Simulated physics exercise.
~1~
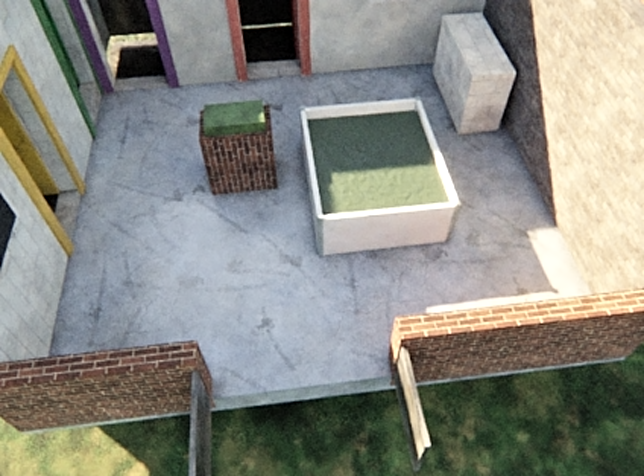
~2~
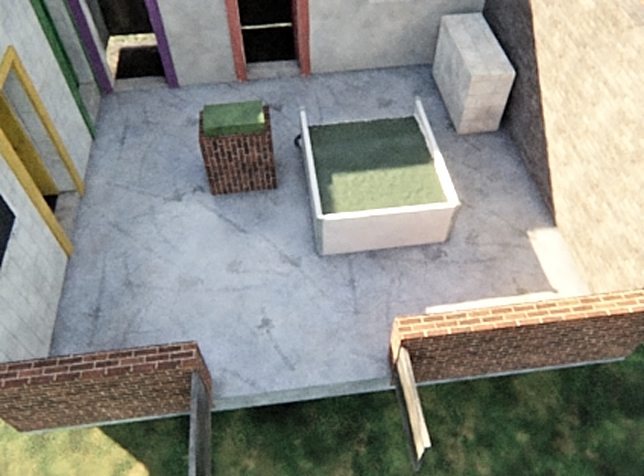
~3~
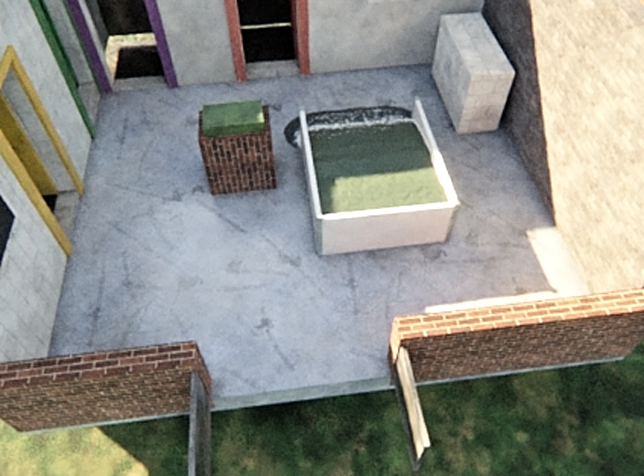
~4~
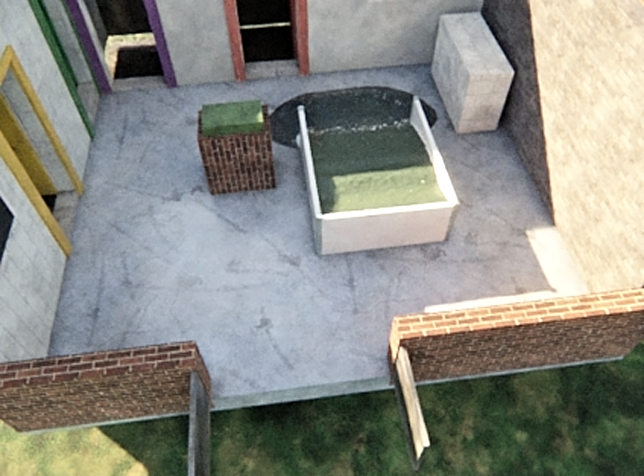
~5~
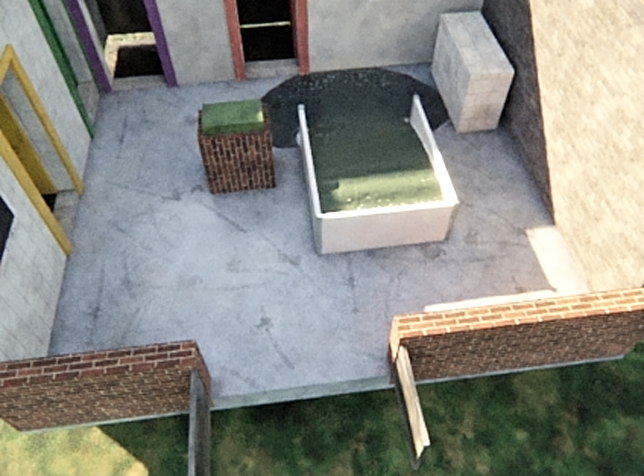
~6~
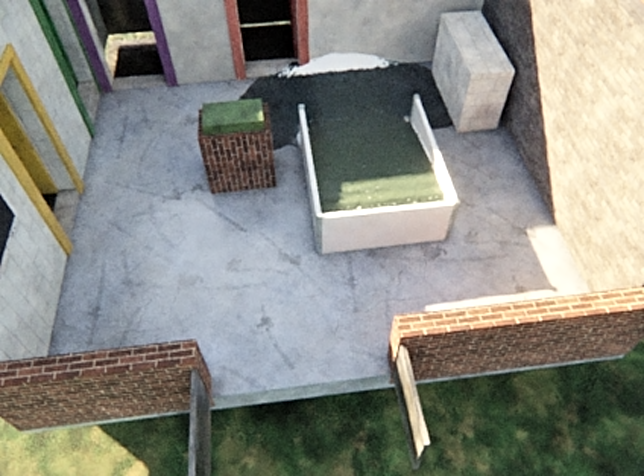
The video shows a walled yard with a white tank of green-looking water beside a brick block; the tank's far side opens, and water pours out, spreading in a dark sheet across the floor to the back wall.
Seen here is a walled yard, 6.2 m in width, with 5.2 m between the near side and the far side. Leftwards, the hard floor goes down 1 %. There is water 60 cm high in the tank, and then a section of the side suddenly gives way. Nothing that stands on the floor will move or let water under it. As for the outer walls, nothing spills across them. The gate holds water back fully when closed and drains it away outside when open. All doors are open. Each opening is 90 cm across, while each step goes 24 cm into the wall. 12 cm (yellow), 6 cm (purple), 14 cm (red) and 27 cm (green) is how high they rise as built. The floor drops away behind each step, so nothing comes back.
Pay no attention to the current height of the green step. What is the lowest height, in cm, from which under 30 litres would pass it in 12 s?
17 cm.
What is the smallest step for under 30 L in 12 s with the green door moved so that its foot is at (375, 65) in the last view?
You'd want it roughly 27 cm high.
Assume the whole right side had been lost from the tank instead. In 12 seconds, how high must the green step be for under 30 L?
About 7.5 centimetres.
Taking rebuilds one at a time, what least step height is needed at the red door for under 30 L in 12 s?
Red: Roughly 20 cm.
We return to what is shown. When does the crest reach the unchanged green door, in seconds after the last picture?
Crest at t of about 2.0 s.
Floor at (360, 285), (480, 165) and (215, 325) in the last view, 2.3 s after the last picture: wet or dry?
First bone-dry, second wet through, third bone-dry.
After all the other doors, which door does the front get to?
The yellow one comes last.
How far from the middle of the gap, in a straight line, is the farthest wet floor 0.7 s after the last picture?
Close to 3.2 metres, I'd say.
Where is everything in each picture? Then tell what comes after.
The first picture shows still water, 60 cm deep, in the tank at (373, 157); the green door at (74, 57) is dry.
In the second picture, water pours out on the far side and has run 0.3 m, to a hidden place; about 8 cm deep outside, 60 cm at the back.
In the third picture, the gap is on the far side, the front 0.7 m out at a hidden place; the back of the tank holds 60 cm.
In the fourth picture, the front is at (306, 97), 1.2 m from the gap on the far side; 2.4 m2 of floor is wet, 60 cm left at the back.
In the fifth picture, the gap is on the far side, the front 1.8 m out at (331, 72); the back of the tank holds 54 cm.
In the sixth picture, water pours out on the far side and has run 1.8 m, to (295, 65); about 7 cm deep outside, 51 cm at the back; the green door at (73, 56), 4.2 m from the gap, is still 2.4 m from the nearest water.
Then, 0.7 s after the last picture water covers 20 % of the floor, deepest (40 cm) near (343, 74); it has not reached the green door.
Then, 2.3 s after the last picture water covers 40 % of the floor, deepest (32 cm) near (469, 62); 24 cm at the green door, 0 litres in over its 27 cm step.
Then, 11.3 s after the last picture water covers 95 % of the floor, deepest (10 cm) near (104, 212); 7 cm at the green door, 0 litres in over its 27 cm step.
At the green door as built, the water peaked near 26 cm, 2.1 s after the last picture.
Run again over the same 12 s with other heights there, 53 litres in over 15 cm, 12 litres over 20.5 cm. The limit of 30 litres is kept from about 17 cm up.
